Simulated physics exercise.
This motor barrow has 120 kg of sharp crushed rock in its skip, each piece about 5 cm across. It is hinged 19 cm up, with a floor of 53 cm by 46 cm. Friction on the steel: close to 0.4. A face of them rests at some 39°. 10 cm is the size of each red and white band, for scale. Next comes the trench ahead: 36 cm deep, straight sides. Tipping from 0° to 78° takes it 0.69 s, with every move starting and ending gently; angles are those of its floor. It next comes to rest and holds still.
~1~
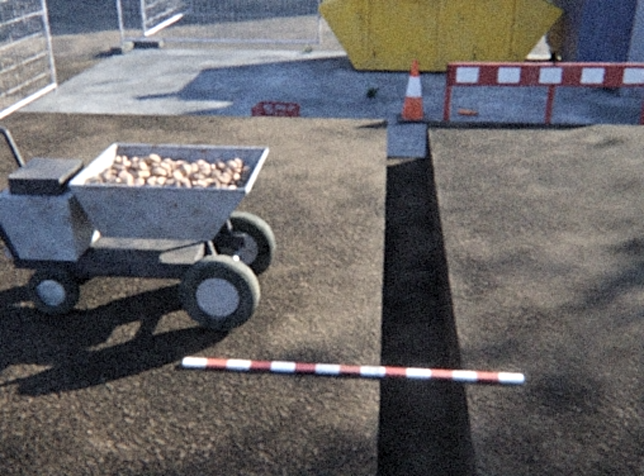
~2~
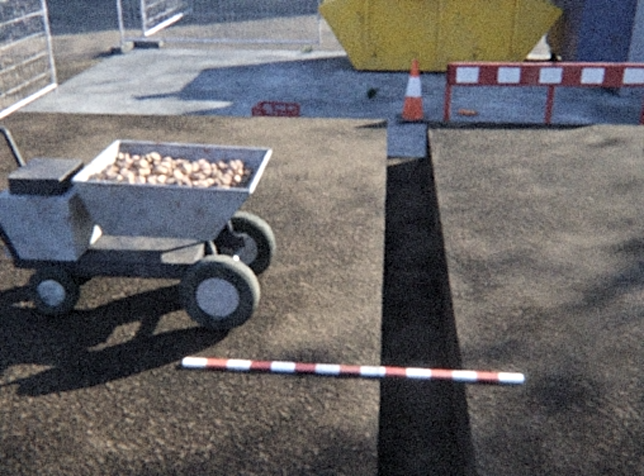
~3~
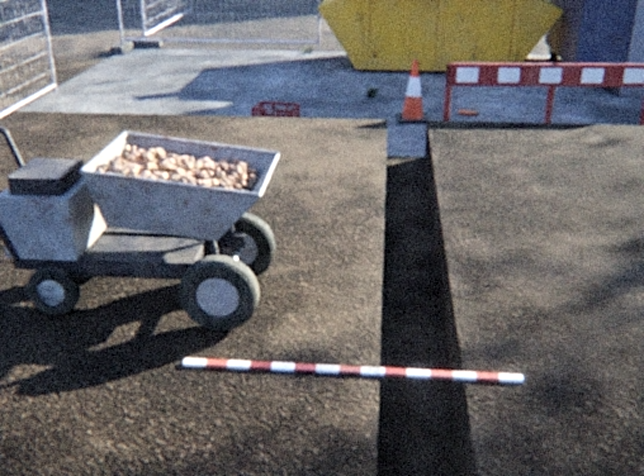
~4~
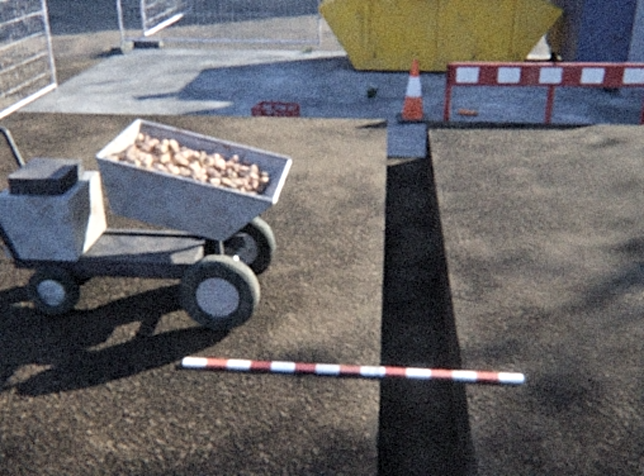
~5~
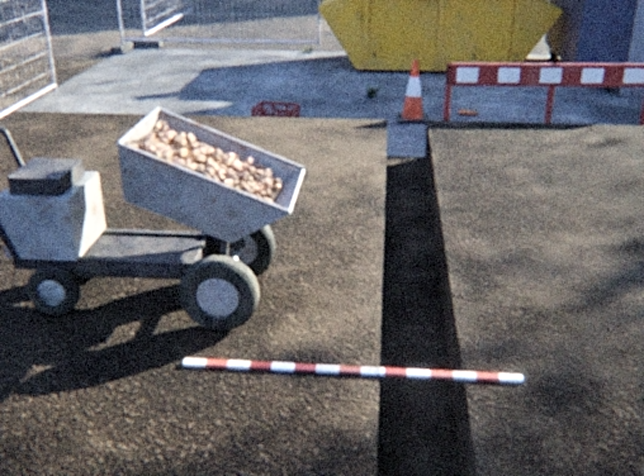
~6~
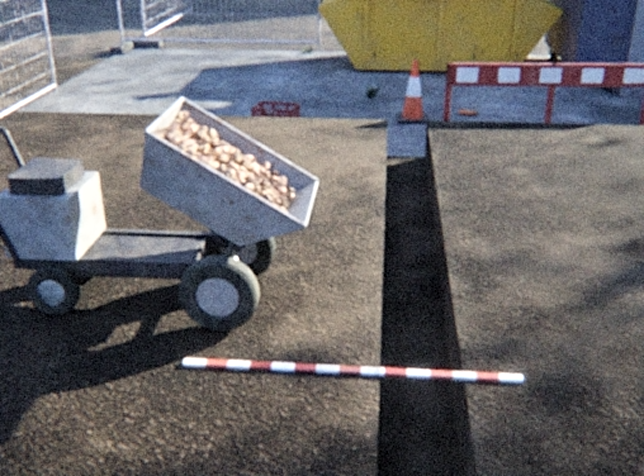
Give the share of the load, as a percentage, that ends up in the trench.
68 %.
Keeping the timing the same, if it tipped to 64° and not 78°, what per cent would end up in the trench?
Roughly 45 percent.
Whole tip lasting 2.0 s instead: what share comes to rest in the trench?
Trench share: Approx. 50%.
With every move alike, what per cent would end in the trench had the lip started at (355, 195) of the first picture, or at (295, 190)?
Roughly 35 per cent, then 90 per cent.
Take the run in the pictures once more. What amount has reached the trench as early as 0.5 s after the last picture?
I'd say near 30 per cent at that time.
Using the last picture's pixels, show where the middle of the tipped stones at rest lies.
Their middle is at about (411, 354).
Then, 0.2 s after the last picture the floor is at 66°, 100 % in the skip; the foremost stones are at (339, 264).
Then, 0.5 s after the last picture the floor is at 78°, 54 % in the skip, 18 % short of the trench, 29 % in the trench; the foremost stones are at (440, 363).
Then, 0.8 s after the last picture the floor is at 78°, 15 % in the skip, 23 % short of the trench, 63 % in the trench; the foremost stones are at (449, 360).
Then, 2.8 s after the last picture the floor is at 78°, 8 % in the skip, 24 % short of the trench, 68 % in the trench; the foremost stones are at (449, 381).
